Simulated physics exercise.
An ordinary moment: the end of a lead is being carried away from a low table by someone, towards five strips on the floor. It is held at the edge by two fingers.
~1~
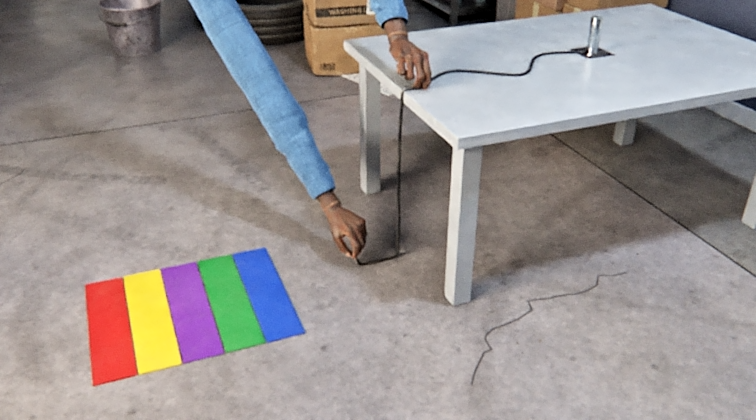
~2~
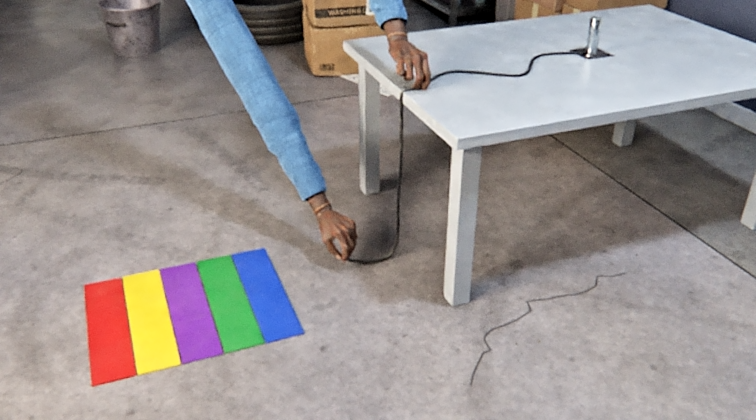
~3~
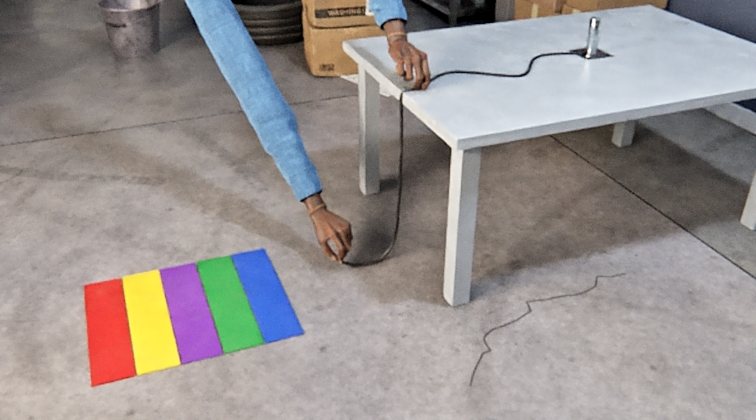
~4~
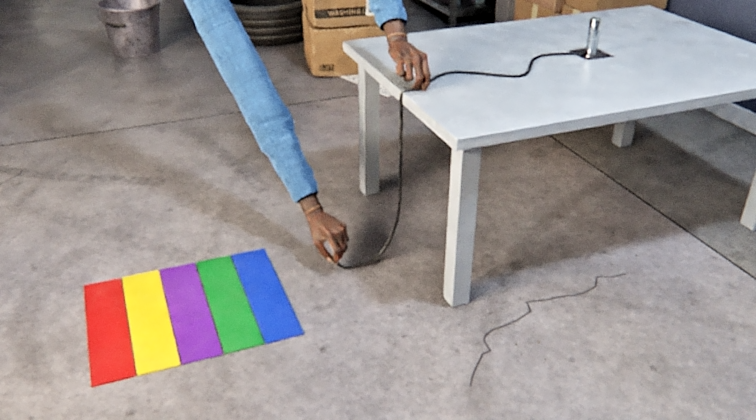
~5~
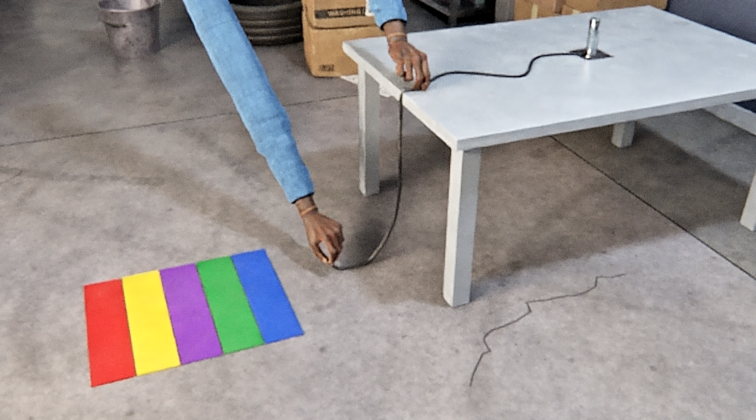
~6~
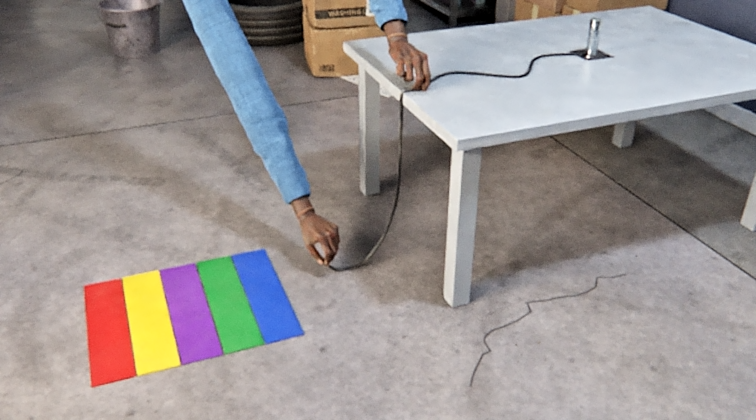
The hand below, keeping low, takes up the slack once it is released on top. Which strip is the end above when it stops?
The purple one.
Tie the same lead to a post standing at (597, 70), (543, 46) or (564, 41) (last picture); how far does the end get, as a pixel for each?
First (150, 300), then (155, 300), and last (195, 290).
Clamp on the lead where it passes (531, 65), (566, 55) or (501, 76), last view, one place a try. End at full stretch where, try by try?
Pixel places, try by try: (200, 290), (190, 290), (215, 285).
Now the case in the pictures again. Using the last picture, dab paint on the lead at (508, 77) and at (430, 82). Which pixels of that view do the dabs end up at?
First near (481, 74), second near (401, 91).
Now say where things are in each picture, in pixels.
The first picture shows end (352, 255); blue (279, 320); green (240, 329); purple (199, 339); yellow (157, 349); red (113, 360).
The second picture shows end (342, 258); lead through (550, 54) (522, 75) (446, 73) (402, 100) (400, 176) (396, 241).
The third picture shows end (338, 259).
The fourth picture shows end (333, 260); lead through (550, 55) (521, 76) (446, 73) (401, 101) (400, 177) (389, 241).
The fifth picture shows end (329, 261).
The sixth picture shows end (325, 262); lead through (550, 55) (522, 76) (446, 74) (402, 101) (399, 178) (380, 243).
Soon after, end near (254, 278); over blue.
Then, end near (211, 287); over green.
At full stretch, end near (186, 292); over purple. Over purple.
